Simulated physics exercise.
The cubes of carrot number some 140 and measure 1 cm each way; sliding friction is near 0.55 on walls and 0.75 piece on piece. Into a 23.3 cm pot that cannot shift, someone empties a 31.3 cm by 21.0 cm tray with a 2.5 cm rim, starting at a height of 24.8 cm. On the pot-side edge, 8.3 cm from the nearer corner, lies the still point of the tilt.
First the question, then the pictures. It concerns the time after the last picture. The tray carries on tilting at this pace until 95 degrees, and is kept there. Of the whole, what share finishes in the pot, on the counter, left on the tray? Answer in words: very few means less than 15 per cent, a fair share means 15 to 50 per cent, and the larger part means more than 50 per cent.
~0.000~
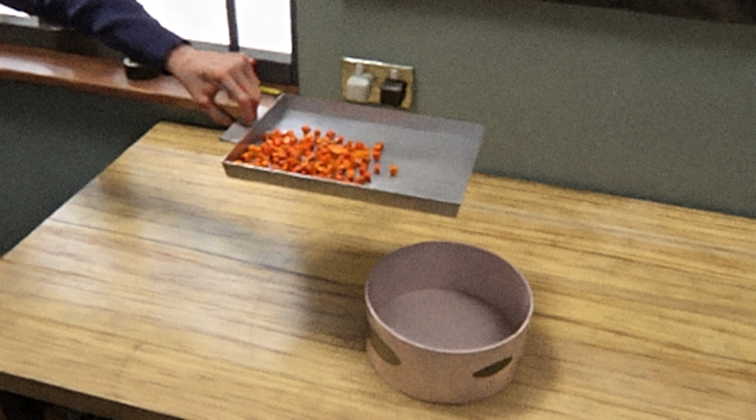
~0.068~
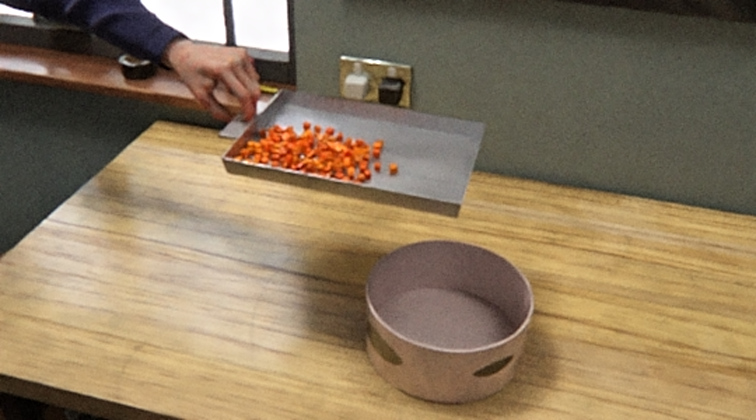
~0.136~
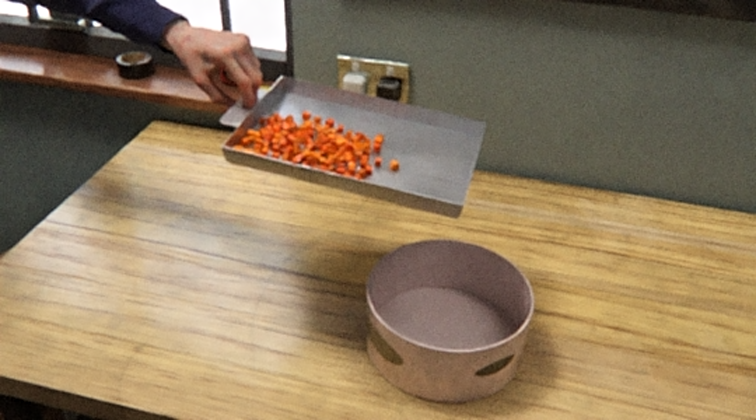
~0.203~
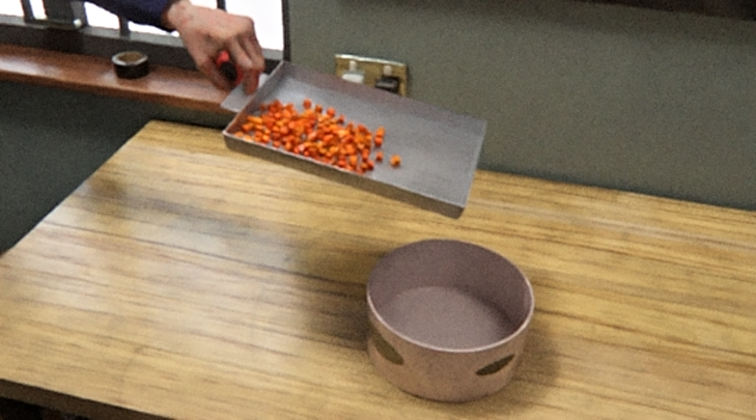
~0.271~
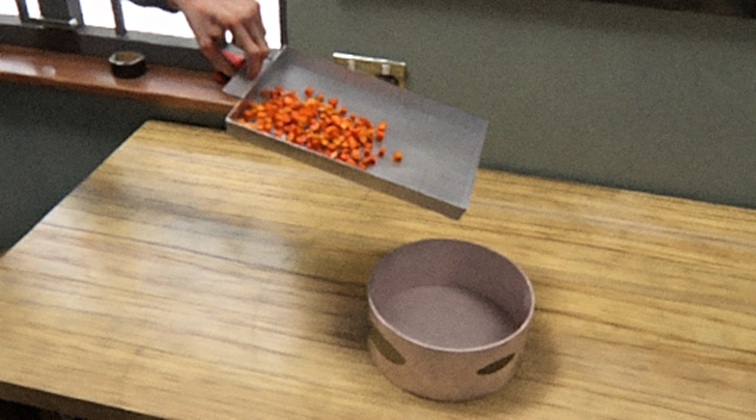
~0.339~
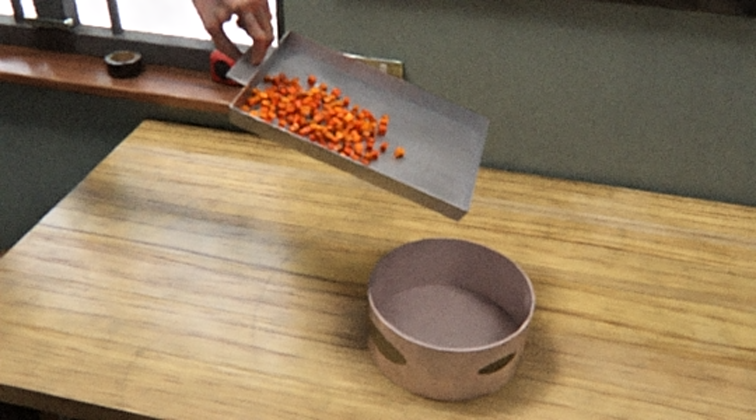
Pot: The larger part. Counter: A fair share. Tray: Very few.
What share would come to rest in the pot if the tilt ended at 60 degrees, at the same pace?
Roughly 30 %.
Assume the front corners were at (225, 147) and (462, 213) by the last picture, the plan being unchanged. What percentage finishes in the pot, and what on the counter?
Pot 95 % / counter 5 %.
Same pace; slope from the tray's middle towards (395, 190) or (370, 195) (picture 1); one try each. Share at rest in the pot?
The share comes to roughly 100 in a hundred, then roughly 75 in a hundred.
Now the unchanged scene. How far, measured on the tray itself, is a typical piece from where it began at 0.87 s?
15 cm.
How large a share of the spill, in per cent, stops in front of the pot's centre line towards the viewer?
Near 40 in a hundred.
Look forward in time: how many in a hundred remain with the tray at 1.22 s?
Value: About 45%.
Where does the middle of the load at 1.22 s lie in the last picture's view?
At that time the load is centred around (489, 246).
Then, at 0.87 s, tilt 55 degrees; the tray holds 100 %, the pot 0 %.
Then, at 1.22 s, tilt 79 degrees; the tray holds 45 %, the pot 25 %.
Then, at 1.66 s, tilt 95 degrees; the tray holds 25 %, the pot 45 %.
At rest (2.9 s), pot 70 %, counter 25 %, tray 5 %.
